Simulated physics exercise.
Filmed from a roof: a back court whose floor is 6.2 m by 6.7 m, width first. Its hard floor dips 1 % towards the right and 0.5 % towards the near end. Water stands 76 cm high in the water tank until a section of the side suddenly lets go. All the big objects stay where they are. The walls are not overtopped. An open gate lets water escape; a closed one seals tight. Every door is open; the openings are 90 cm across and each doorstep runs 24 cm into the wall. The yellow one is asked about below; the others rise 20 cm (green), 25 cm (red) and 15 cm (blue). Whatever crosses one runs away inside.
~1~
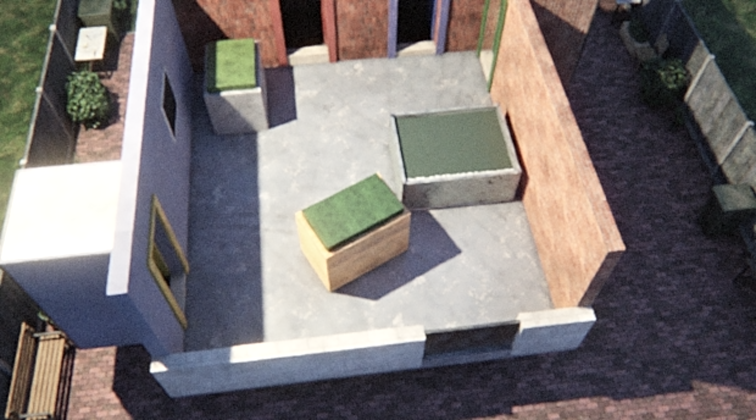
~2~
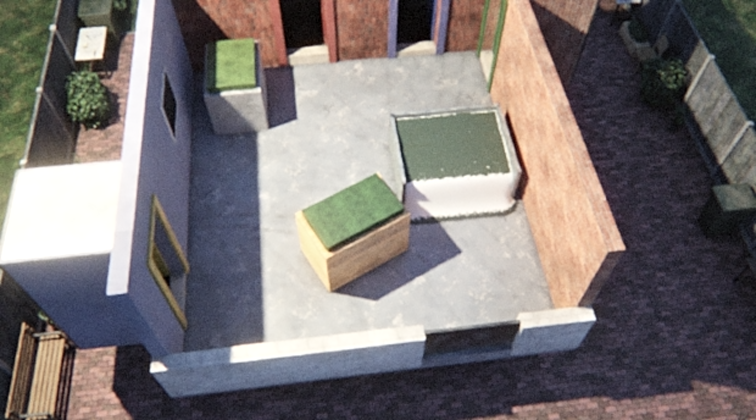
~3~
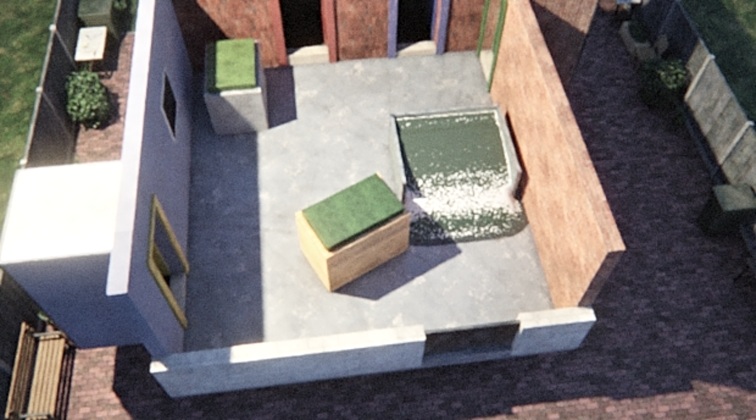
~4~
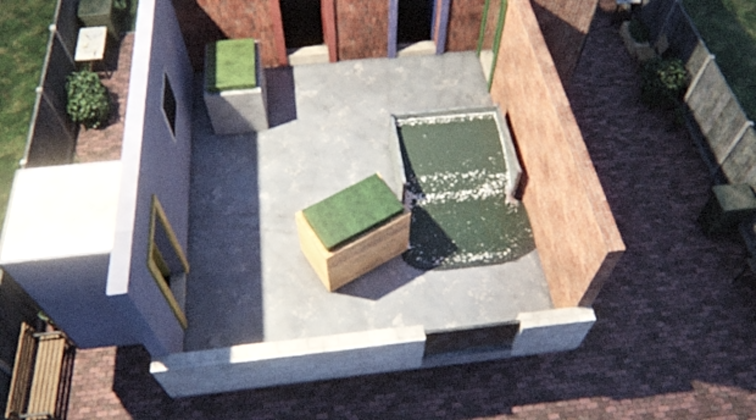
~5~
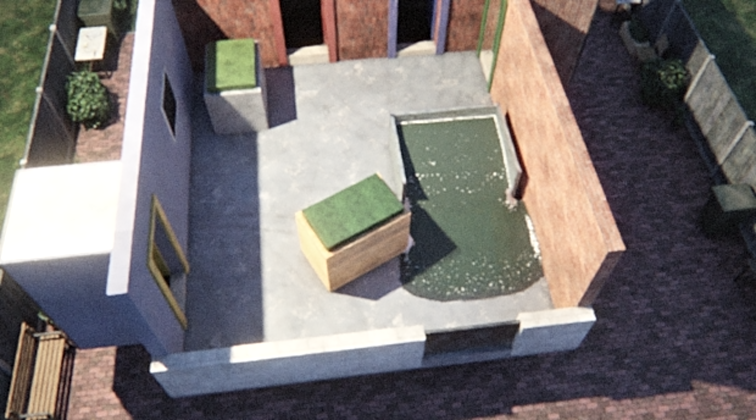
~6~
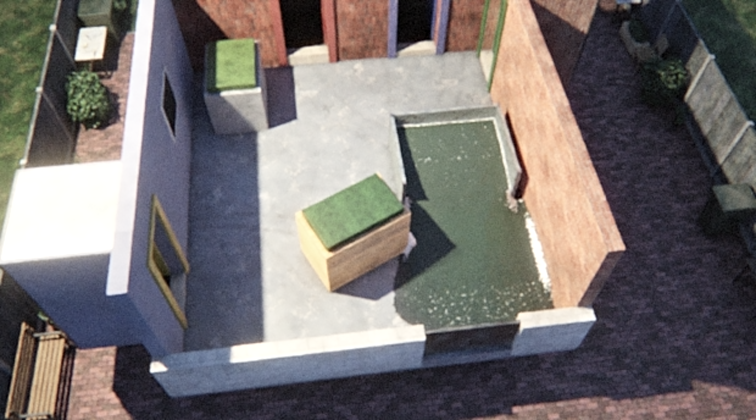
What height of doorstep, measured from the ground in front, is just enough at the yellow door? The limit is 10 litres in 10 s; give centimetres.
Some 16 cm above the ground.
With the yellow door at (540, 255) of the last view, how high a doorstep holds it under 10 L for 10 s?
About 26 cm.
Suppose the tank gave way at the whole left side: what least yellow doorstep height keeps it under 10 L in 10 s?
About 13.0 cm.
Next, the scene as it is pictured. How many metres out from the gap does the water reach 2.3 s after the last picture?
About 5.6 m.
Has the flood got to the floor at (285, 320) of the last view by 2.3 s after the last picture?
It is under water.
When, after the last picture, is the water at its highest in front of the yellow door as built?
Around 3.0 s.
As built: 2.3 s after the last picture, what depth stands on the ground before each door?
In cm: Green 0, red 0, blue 0, yellow 10.
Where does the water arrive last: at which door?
It is the red one.
Then, 0.7 s after the last picture water covers 25 % of the floor, deepest (57 cm) near (548, 331); it has not reached the yellow door.
Then, 2.3 s after the last picture water covers 40 % of the floor, deepest (26 cm) near (537, 333); 10 cm at the yellow door, 0 litres in over its 9 cm doorstep.
Then, 9.3 s after the last picture water covers 95 % of the floor, deepest (14 cm) near (558, 330); 4 cm at the yellow door, 70 litres in over its 9 cm doorstep.
At the yellow door as built, the water peaked near 20 cm, 3.1 s after the last picture.
Run again over the same 10 s with other heights there, 19 litres in over 14 cm, 2 litres over 19 cm. The limit of 10 litres is kept from about 16 cm up.
